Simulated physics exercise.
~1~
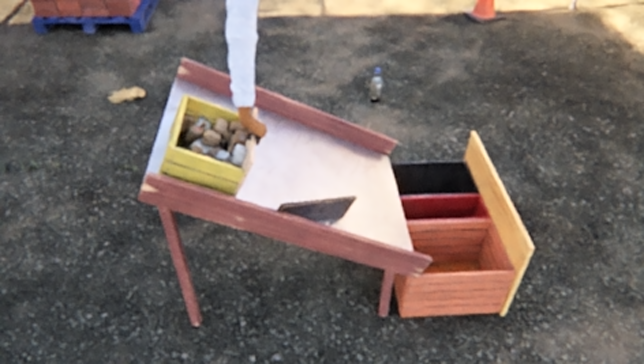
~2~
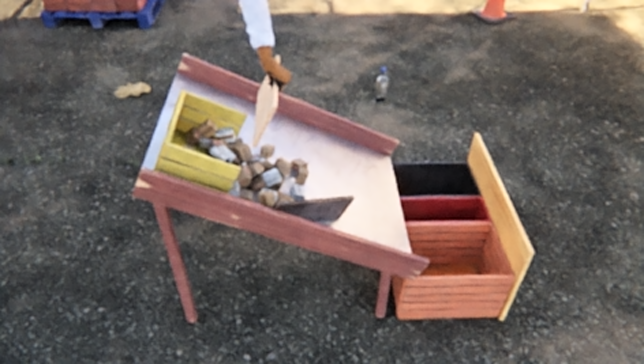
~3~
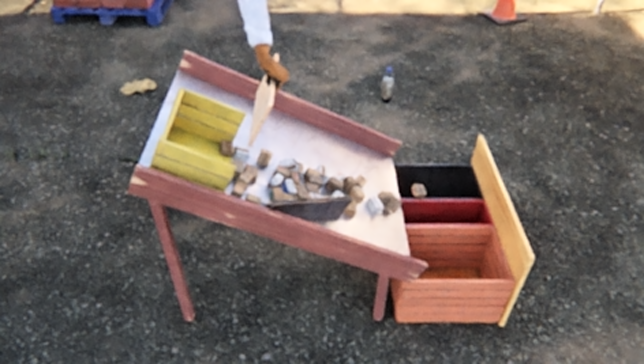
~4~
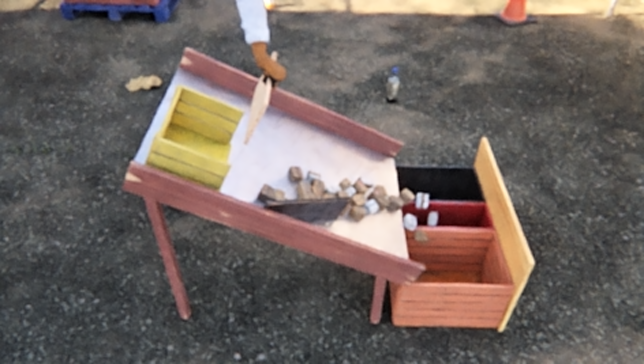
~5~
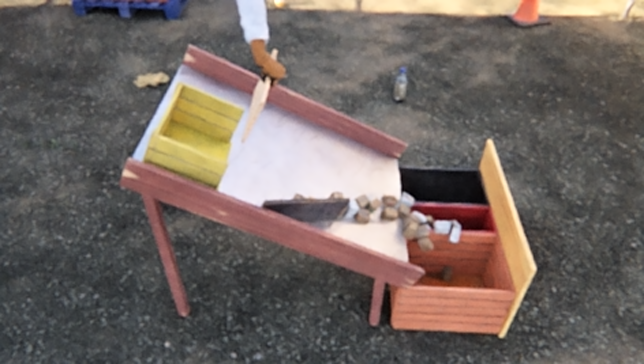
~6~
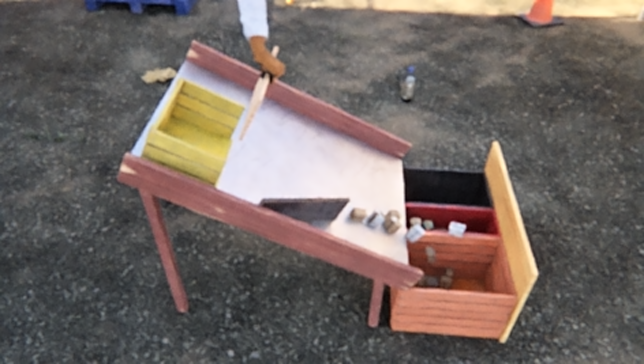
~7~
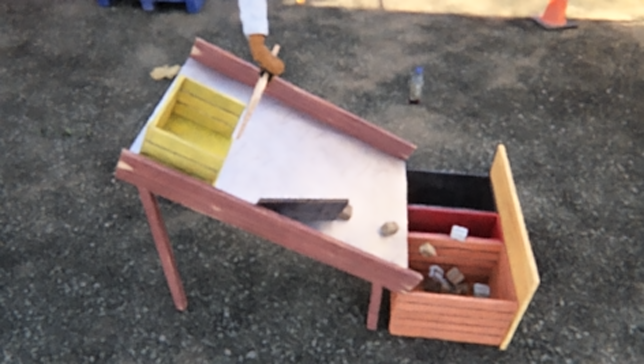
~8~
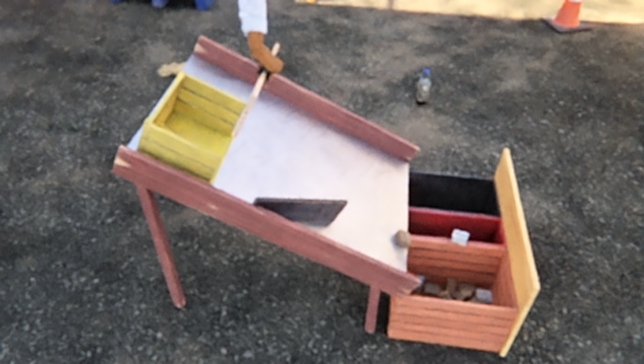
A gloved hand lifts a gate, and small blocks slide down the sloping table into bins.
